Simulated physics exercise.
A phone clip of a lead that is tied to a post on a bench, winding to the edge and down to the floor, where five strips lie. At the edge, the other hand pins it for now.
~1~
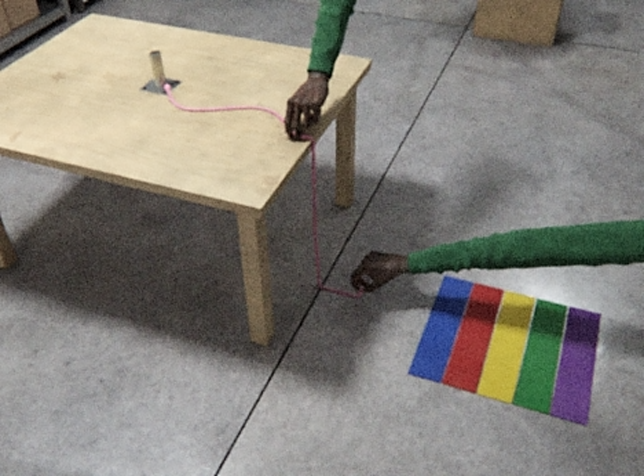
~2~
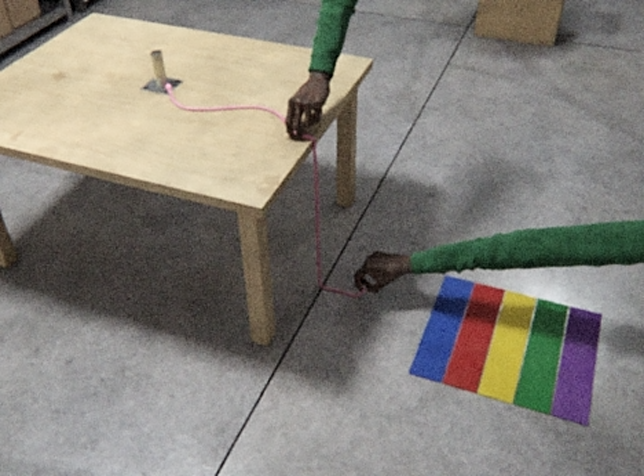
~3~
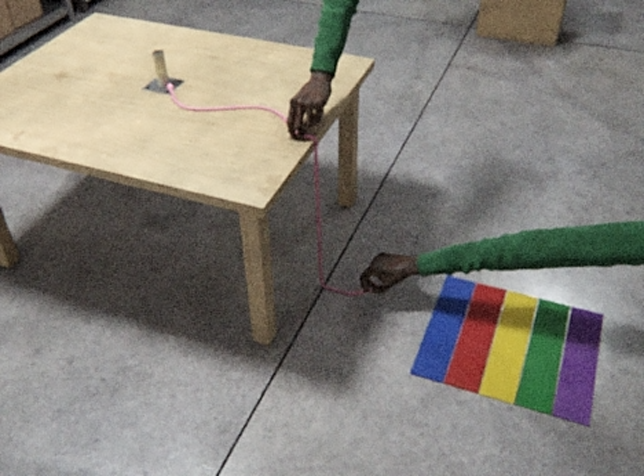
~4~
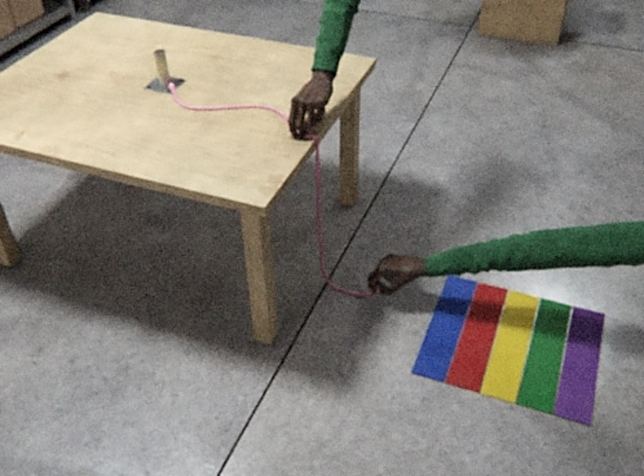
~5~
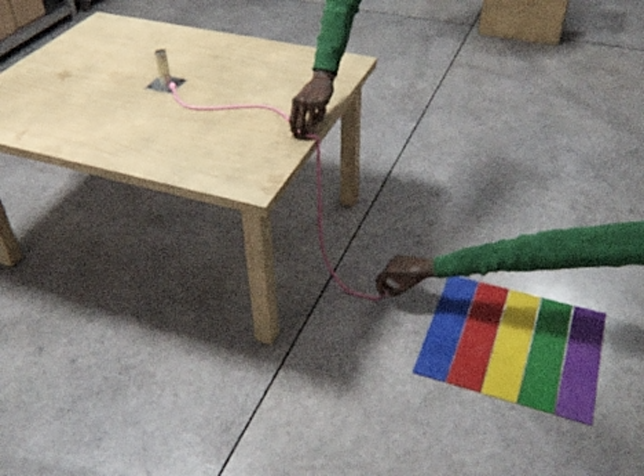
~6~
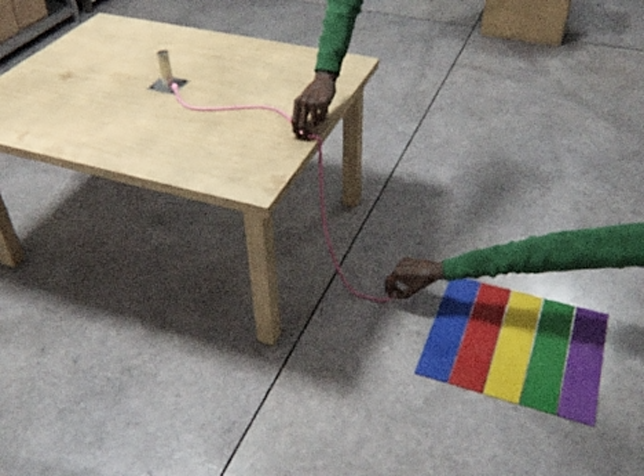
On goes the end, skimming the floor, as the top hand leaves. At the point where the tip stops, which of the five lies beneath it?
The yellow strip lies beneath it.
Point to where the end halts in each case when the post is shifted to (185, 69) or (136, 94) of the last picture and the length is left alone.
Pixels, roughly: (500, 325) then (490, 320).
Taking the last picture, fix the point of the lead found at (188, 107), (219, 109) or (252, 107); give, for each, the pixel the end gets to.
First try around (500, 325), second around (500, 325), third around (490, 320).
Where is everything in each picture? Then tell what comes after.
The first picture shows end (361, 289); blue (431, 358); red (465, 368); yellow (499, 378); green (535, 388); purple (572, 398).
The second picture shows end (364, 289); lead through (174, 100) (237, 108) (289, 126) (316, 172) (318, 228) (320, 281).
The third picture shows end (370, 290).
The fourth picture shows end (378, 291); lead through (177, 100) (240, 107) (292, 125) (318, 171) (319, 227) (328, 281).
The fifth picture shows end (386, 293).
The sixth picture shows end (395, 295); lead through (180, 100) (243, 107) (295, 125) (321, 171) (325, 228) (346, 283).
Early on, end near (466, 314); over blue.
Midway, end near (499, 323); over red.
At the end of the slack, end near (517, 328); over yellow. It gets as far as the yellow strip.
